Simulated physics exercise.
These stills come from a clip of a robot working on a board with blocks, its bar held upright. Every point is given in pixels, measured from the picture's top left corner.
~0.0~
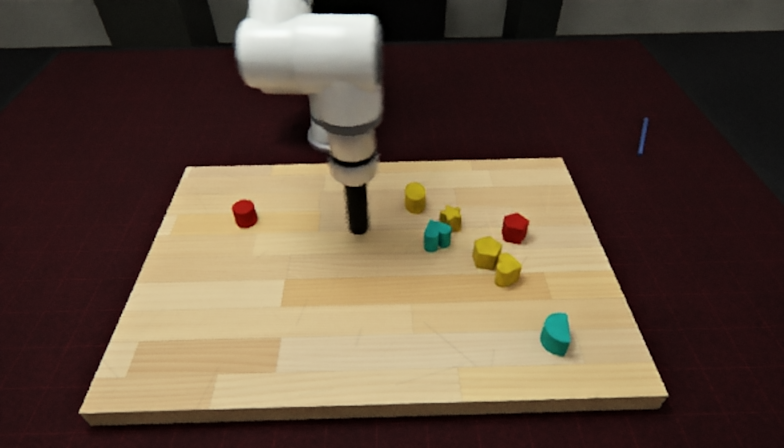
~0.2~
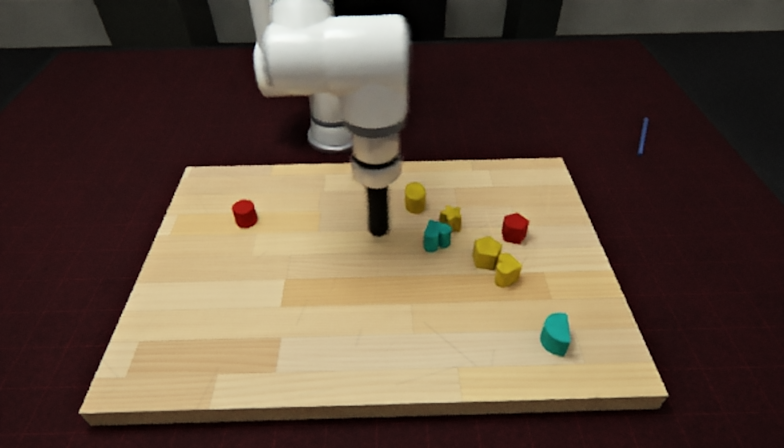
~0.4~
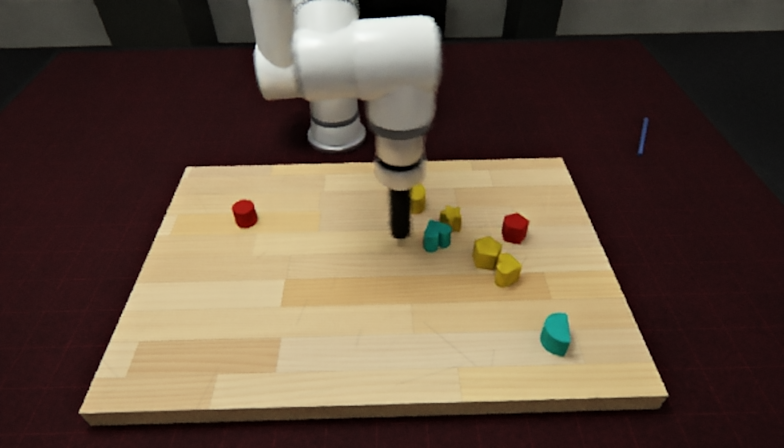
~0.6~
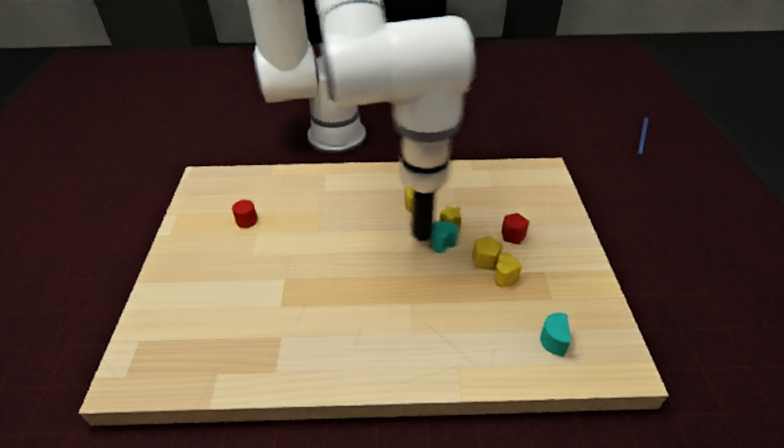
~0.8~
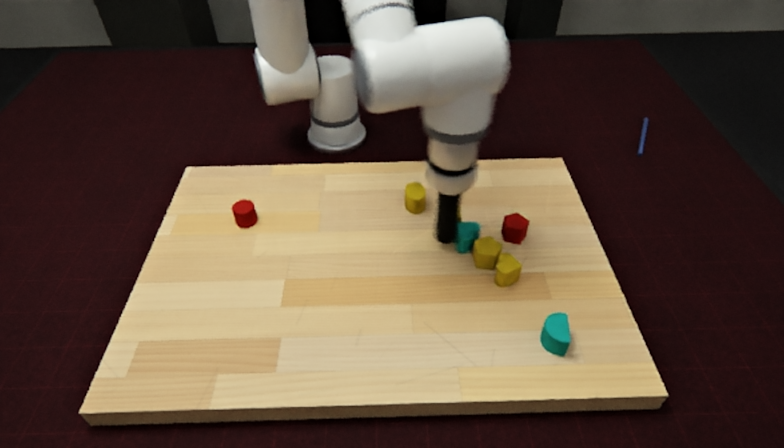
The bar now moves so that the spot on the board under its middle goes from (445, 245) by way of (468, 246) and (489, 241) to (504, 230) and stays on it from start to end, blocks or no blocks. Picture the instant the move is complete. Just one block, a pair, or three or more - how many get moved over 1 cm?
Two move.
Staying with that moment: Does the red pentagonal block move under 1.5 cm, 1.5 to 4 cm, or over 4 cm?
That one ends up more than 4 cm from where it is now.
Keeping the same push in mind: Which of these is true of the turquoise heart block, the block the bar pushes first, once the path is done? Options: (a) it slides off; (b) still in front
The correct letter is b.
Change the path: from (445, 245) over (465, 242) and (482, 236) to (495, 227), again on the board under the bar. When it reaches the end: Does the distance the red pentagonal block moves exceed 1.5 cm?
Yes, I think so.
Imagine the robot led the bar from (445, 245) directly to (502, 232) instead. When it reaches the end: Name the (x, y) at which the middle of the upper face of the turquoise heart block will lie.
My best guess is (519, 230).
The first path, step by step. One third of the way, bar at (470, 239); turquoise heart block at (490, 227); yellow pentagonal block at (490, 247).
Two thirds of the way, bar at (491, 233); turquoise heart block at (509, 219), turned 35° anticlockwise; yellow pentagonal block at (490, 247); red pentagonal block at (529, 218), turned 25° clockwise.
At the end, bar at (506, 223); yellow star-shaped block unmoved; turquoise heart block at (525, 210), turned 15° anticlockwise; yellow pentagonal block at (490, 247); red pentagonal block at (546, 216), turned 50° clockwise.
